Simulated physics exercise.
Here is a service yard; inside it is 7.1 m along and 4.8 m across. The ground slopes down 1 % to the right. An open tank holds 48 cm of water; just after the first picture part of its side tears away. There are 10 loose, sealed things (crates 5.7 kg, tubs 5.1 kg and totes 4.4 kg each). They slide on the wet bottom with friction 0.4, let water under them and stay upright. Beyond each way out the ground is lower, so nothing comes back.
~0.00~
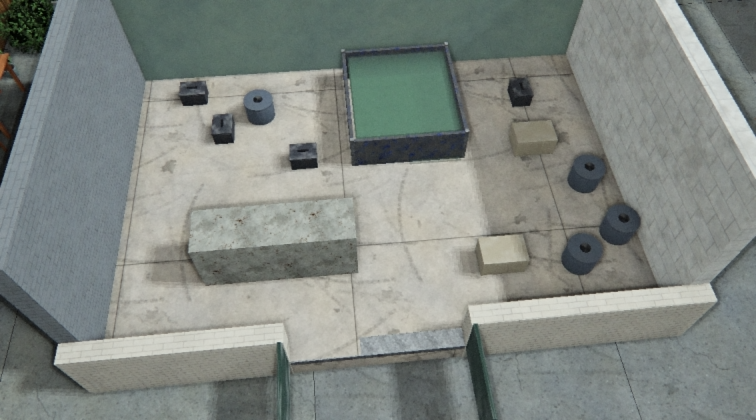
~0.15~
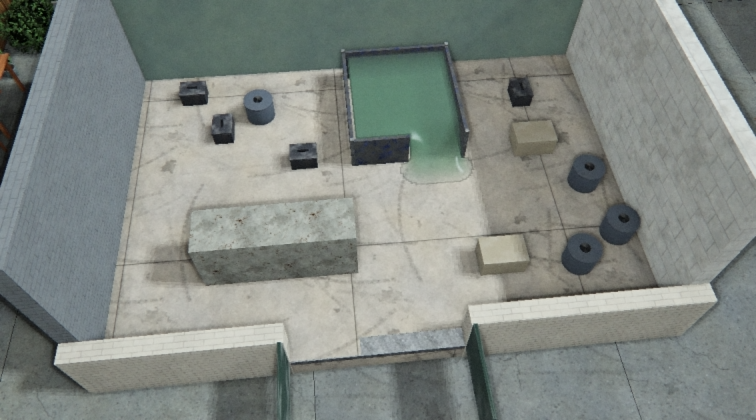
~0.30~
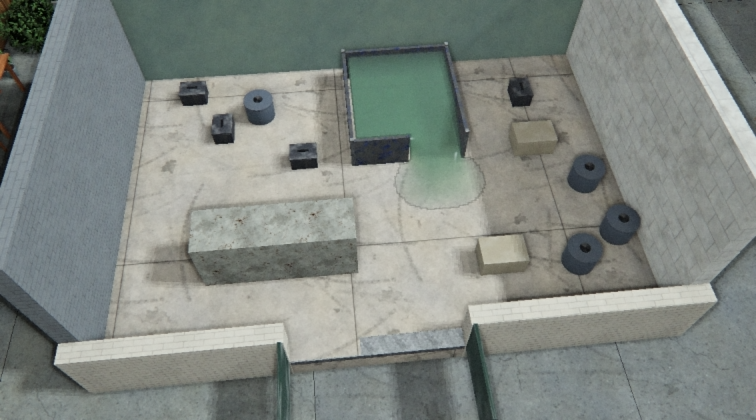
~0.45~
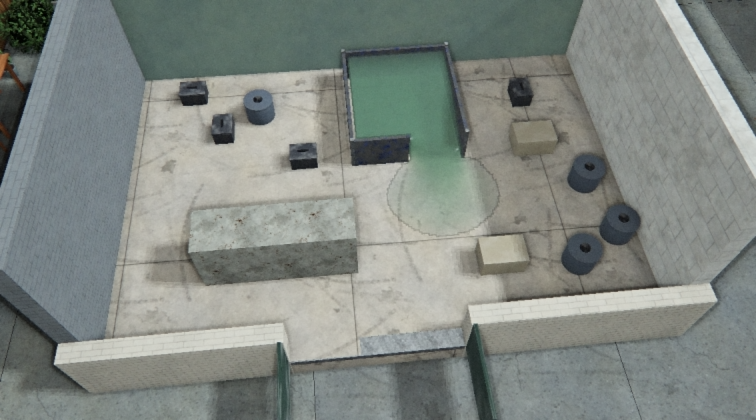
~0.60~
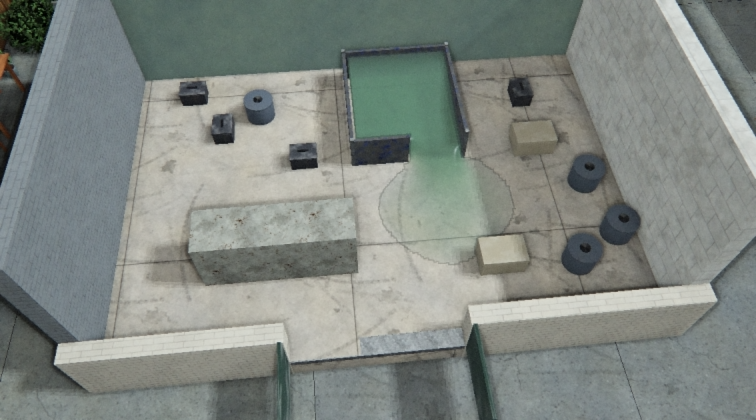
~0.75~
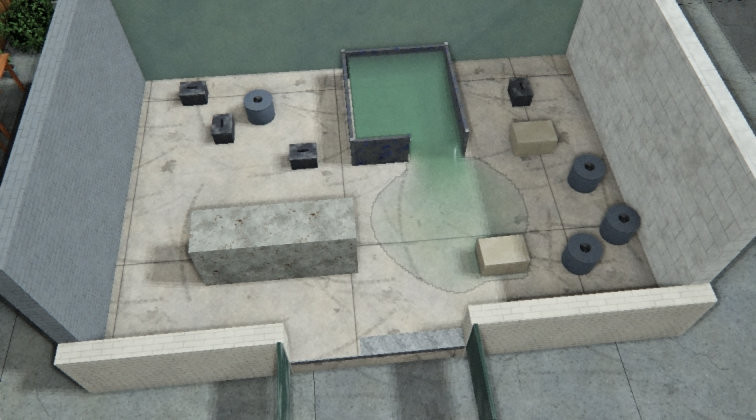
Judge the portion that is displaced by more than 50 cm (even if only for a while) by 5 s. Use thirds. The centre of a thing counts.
It is between one and two thirds.
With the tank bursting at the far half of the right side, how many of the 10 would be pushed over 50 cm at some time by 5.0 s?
In that case 6 of them.
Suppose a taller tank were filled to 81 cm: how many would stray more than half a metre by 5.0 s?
In that case 6 of them.
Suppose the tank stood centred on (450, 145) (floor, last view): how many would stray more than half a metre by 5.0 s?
Then 5.
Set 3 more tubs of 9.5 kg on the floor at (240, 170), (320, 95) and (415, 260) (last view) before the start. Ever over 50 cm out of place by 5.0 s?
In that order: Less, less, over.
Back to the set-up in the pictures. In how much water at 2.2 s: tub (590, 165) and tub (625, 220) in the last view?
About 1 and 3 cm.
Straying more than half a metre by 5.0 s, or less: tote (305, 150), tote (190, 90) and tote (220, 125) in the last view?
In turn: Less, under, less.
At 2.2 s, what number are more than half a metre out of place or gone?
2 of them.
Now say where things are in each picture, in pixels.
The first frame shows a crate at (503, 249), on the bottom; a tub at (585, 248) rests on the ground; 2.8 m2 under water; 0 of 10 have shifted.
The second frame shows a crate at (503, 249), on the bottom; a tub at (585, 248) rests on the ground; water covers 3.2 m2; 0 of 10 have shifted.
The third frame shows a crate at (503, 249), on the bottom; a tub at (585, 248), on the bottom; water covers 3.8 m2; 0 of 10 have shifted.
The fourth frame shows a crate at (503, 249), on the bottom; a tub at (585, 248), on the bottom; water covers 4.5 m2; 0 of 10 have shifted.
The fifth frame shows a crate at (503, 249) rests on the ground; a tub at (585, 248), on the bottom; 5.3 m2 under water; 0 of 10 have shifted.
The sixth frame shows a crate at (504, 250), on the bottom; a tub at (585, 248) rests on the ground; 6.2 m2 under water; 0 of 10 have shifted.
After 1.1 s 0 of 10 are over 50 cm from their spots; 0 afloat.
After 2.2 s 2 of 10 are over 50 cm from their spots; 2 afloat.
After 3.5 s 2 of 10 are over 50 cm from their spots; 3 afloat.
After 5.0 s 4 of 10 are over 50 cm from their spots, and 4 have been at some point; 4 afloat.
